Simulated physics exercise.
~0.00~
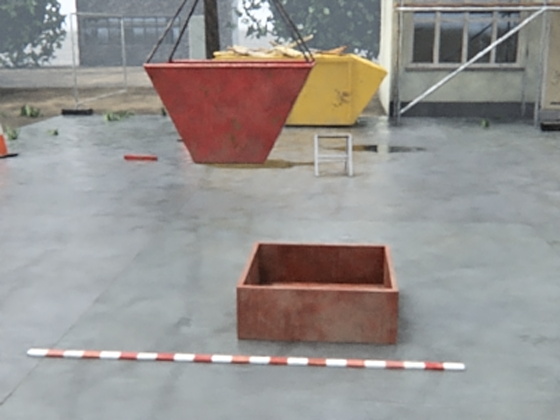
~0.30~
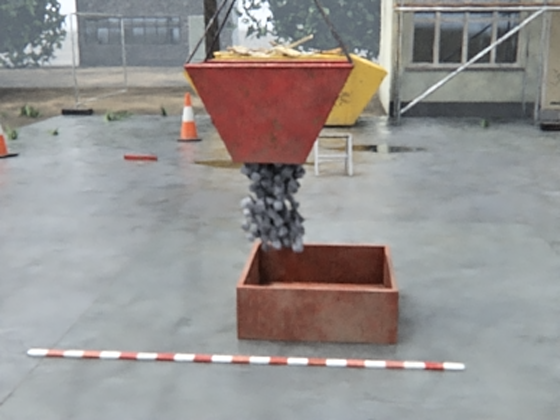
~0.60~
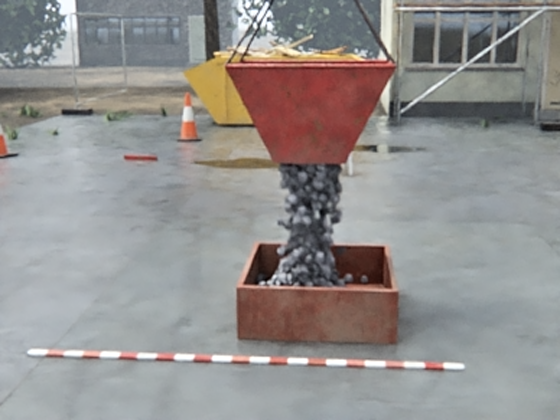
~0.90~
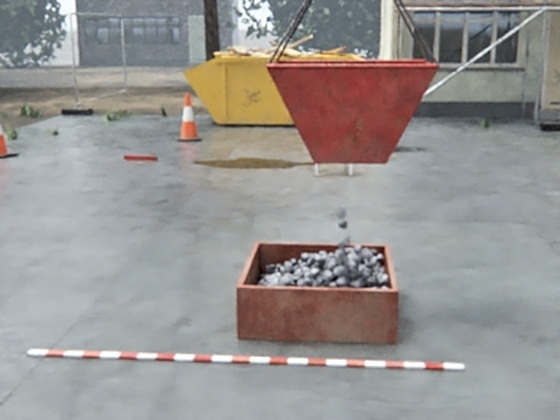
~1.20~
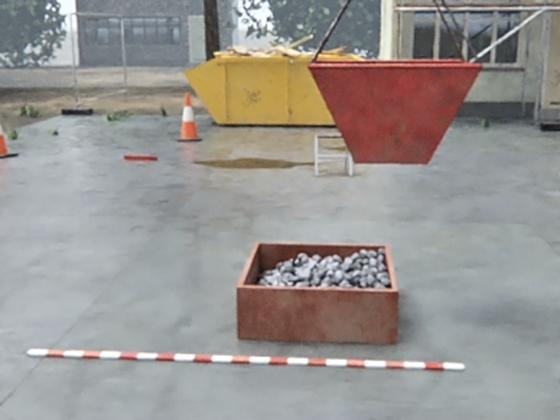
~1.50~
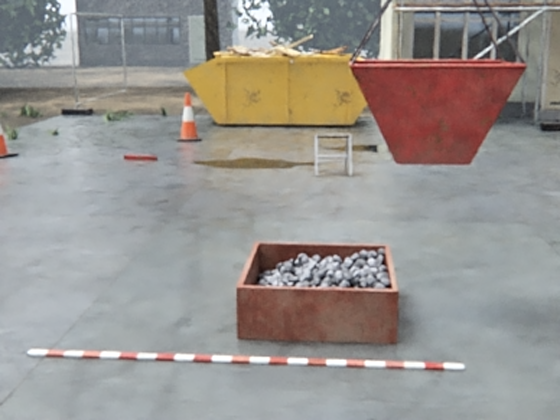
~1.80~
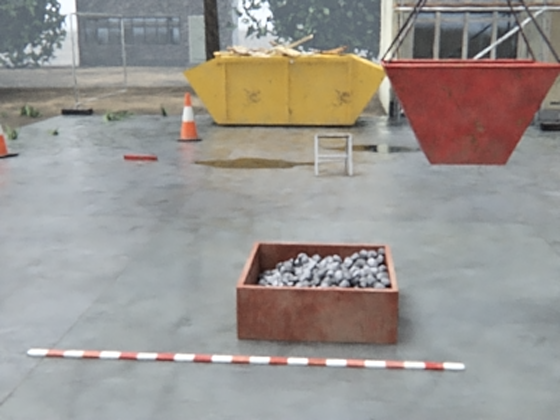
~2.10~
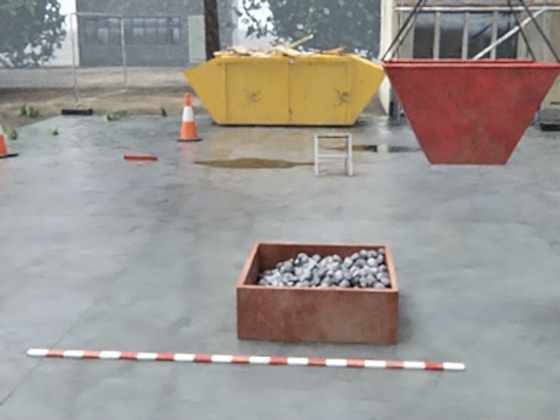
In the video, a red skip hanging from cables moves right over a wet concrete yard and drops a stream of gray stones from its underside into an open reddish bin. The emptied skip continues right and stops, leaving the stones heaped in the bin.
